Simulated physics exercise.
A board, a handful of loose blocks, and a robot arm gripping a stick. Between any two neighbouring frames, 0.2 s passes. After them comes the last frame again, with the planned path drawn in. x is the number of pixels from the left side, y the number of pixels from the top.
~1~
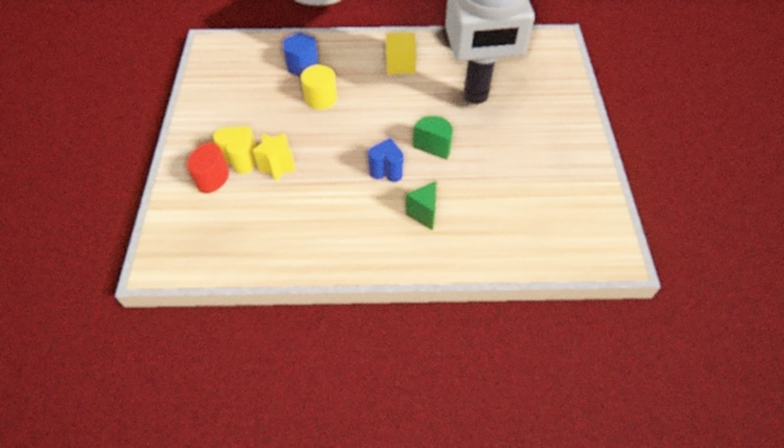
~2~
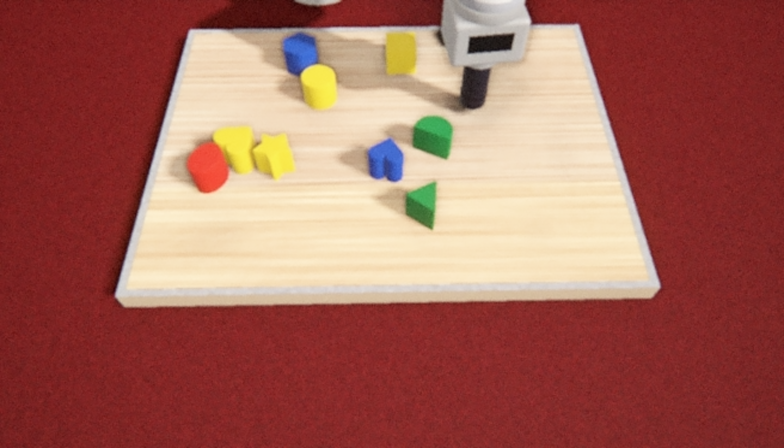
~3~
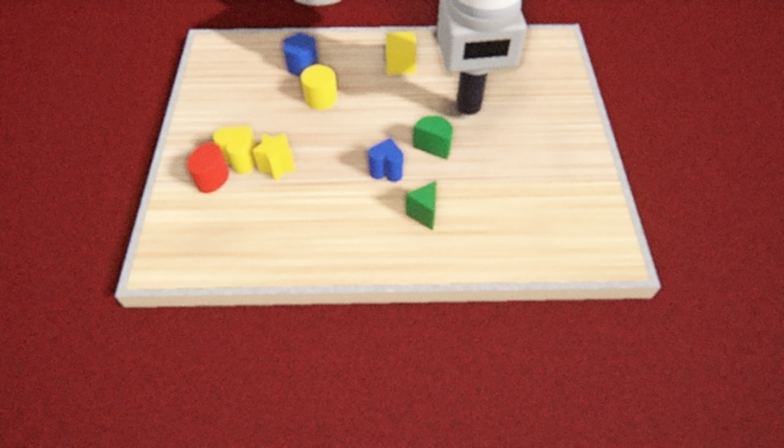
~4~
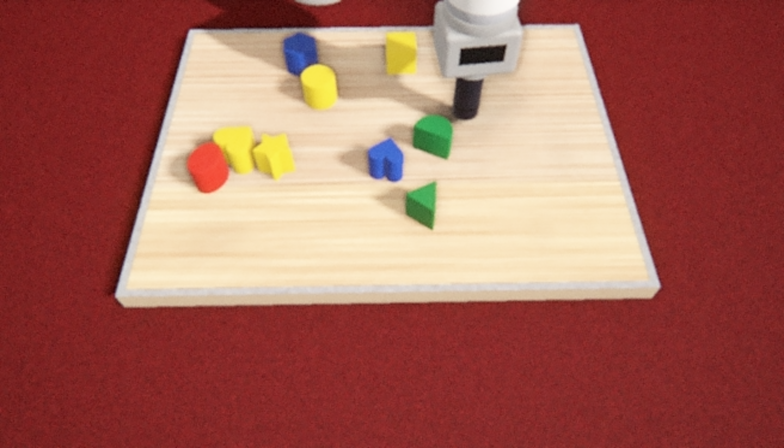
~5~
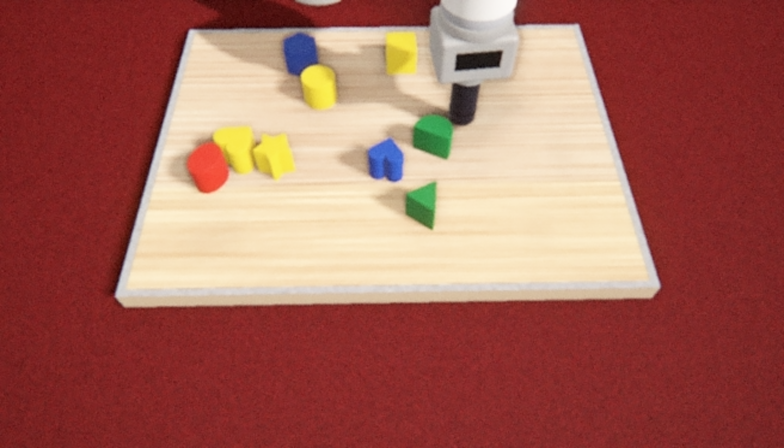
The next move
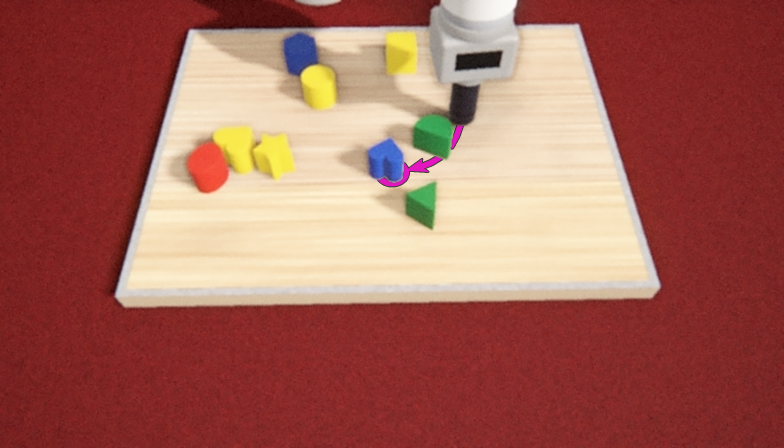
On a wooden board over red cloth, a robot arm moving a black stick slightly down and left among motionless coloured blocks.
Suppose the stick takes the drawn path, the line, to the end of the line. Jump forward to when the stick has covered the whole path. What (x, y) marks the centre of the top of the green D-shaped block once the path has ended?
The middle of the upper face of the green D-shaped block will lie at about (363, 151) in the picture.
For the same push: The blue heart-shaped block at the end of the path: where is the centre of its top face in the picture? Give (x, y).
When the path ends, it will be at (337, 159).
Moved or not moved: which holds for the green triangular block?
Undisturbed, or as good as.
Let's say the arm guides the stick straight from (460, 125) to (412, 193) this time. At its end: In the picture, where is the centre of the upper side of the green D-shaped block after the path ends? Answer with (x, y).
Around (385, 164).
Drawn move, from (460, 125) via (450, 148) and (425, 165), ending at (392, 173).
The first path, step by step. One third of the way, stick at (450, 141); green D-shaped block at (424, 132), turned 30° clockwise.
Two thirds of the way, stick at (425, 158); blue heart-shaped block at (373, 154), turned 25° clockwise; green D-shaped block at (397, 145), turned 60° clockwise.
At the end, stick at (392, 165); blue heart-shaped block at (337, 159), turned 30° clockwise; green triangular block still; green D-shaped block at (363, 151), turned 65° clockwise.
